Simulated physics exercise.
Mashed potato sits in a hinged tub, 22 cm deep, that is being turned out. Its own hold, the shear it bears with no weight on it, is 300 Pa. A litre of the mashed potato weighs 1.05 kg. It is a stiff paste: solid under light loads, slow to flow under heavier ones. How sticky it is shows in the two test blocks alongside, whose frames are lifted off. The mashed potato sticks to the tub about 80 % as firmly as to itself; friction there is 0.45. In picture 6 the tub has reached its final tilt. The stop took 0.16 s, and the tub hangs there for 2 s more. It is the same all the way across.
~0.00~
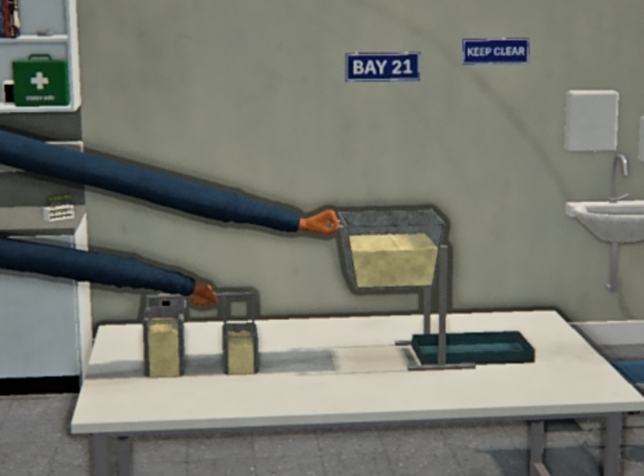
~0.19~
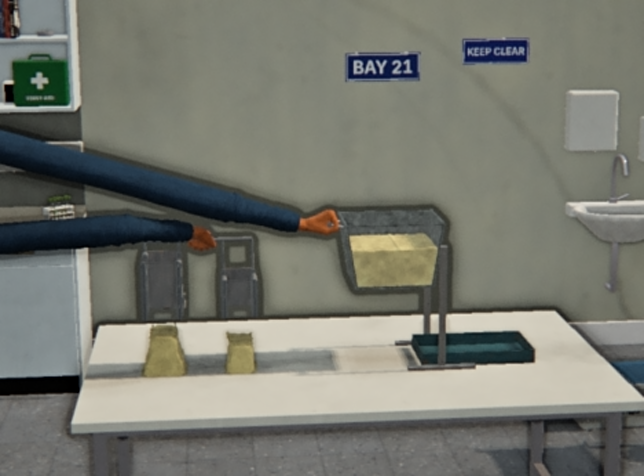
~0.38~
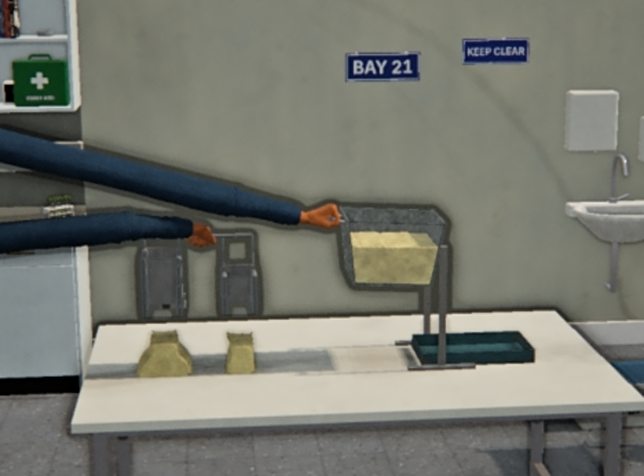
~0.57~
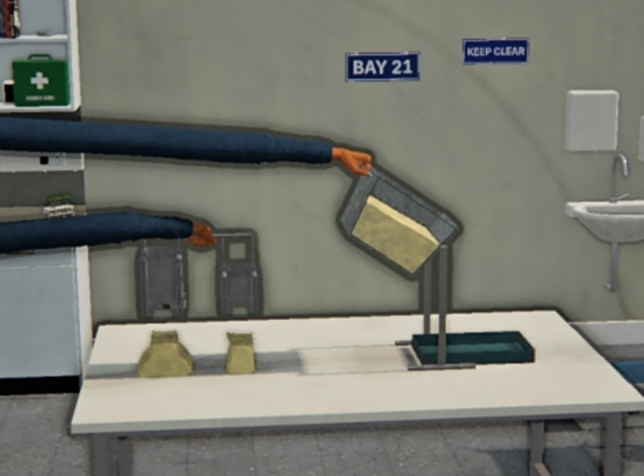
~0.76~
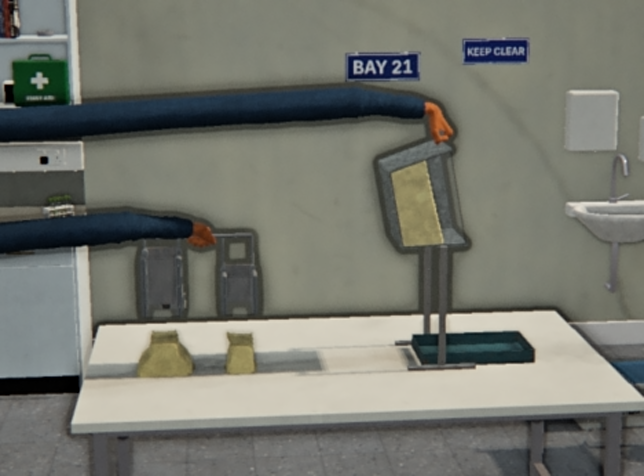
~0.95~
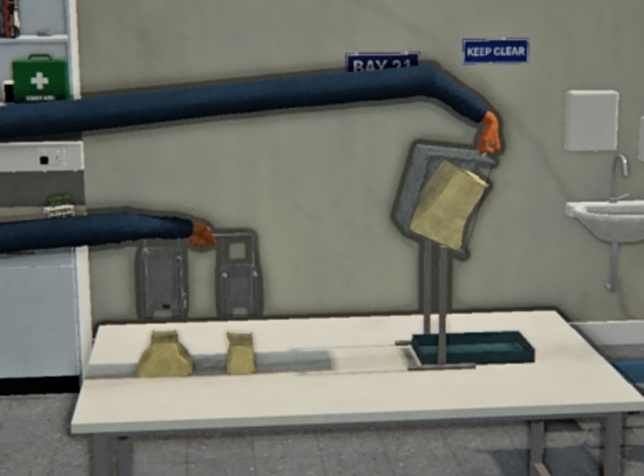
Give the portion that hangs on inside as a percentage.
About 0 %.
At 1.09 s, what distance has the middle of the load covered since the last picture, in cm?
About 16 cm.
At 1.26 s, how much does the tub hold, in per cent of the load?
Some 4 per cent.
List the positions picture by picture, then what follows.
Handle-side rim at (348, 226), tilt 0 degrees; highest point of the mashed potato at (432, 248); test blocks 17 cm, 11 cm high (left to right), in the first picture.
Handle-side rim at (348, 226), tilt 0 degrees; highest point of the mashed potato at (432, 248); test blocks 14 cm, 11 cm high (left to right), in the second picture.
Handle-side rim at (349, 221), tilt 3 degrees; highest point of the mashed potato at (356, 246); test blocks 12 cm, 11 cm high (left to right), in the third picture.
Handle-side rim at (379, 176), tilt 35 degrees; highest point of the mashed potato at (370, 203); test blocks 12 cm, 11 cm high (left to right), in the fourth picture.
Handle-side rim at (451, 151), tilt 80 degrees; highest point of the mashed potato at (422, 163); test blocks 12 cm, 11 cm high (left to right), in the fifth picture.
Handle-side rim at (493, 164), tilt 106 degrees; highest point of the mashed potato at (456, 172); test blocks 12 cm, 11 cm high (left to right), in the sixth picture.
By 1.09 s, the tub is at 106 degrees and holds 36 %.
By 1.26 s, the tub is at 106 degrees and holds 4 %.
By 1.43 s, the tub is at 106 degrees and holds 0 %.
By 1.60 s, the tub is at 106 degrees and holds 0 %.
By 2.95 s, at the end, the tub is at 106 degrees and holds 0 %.
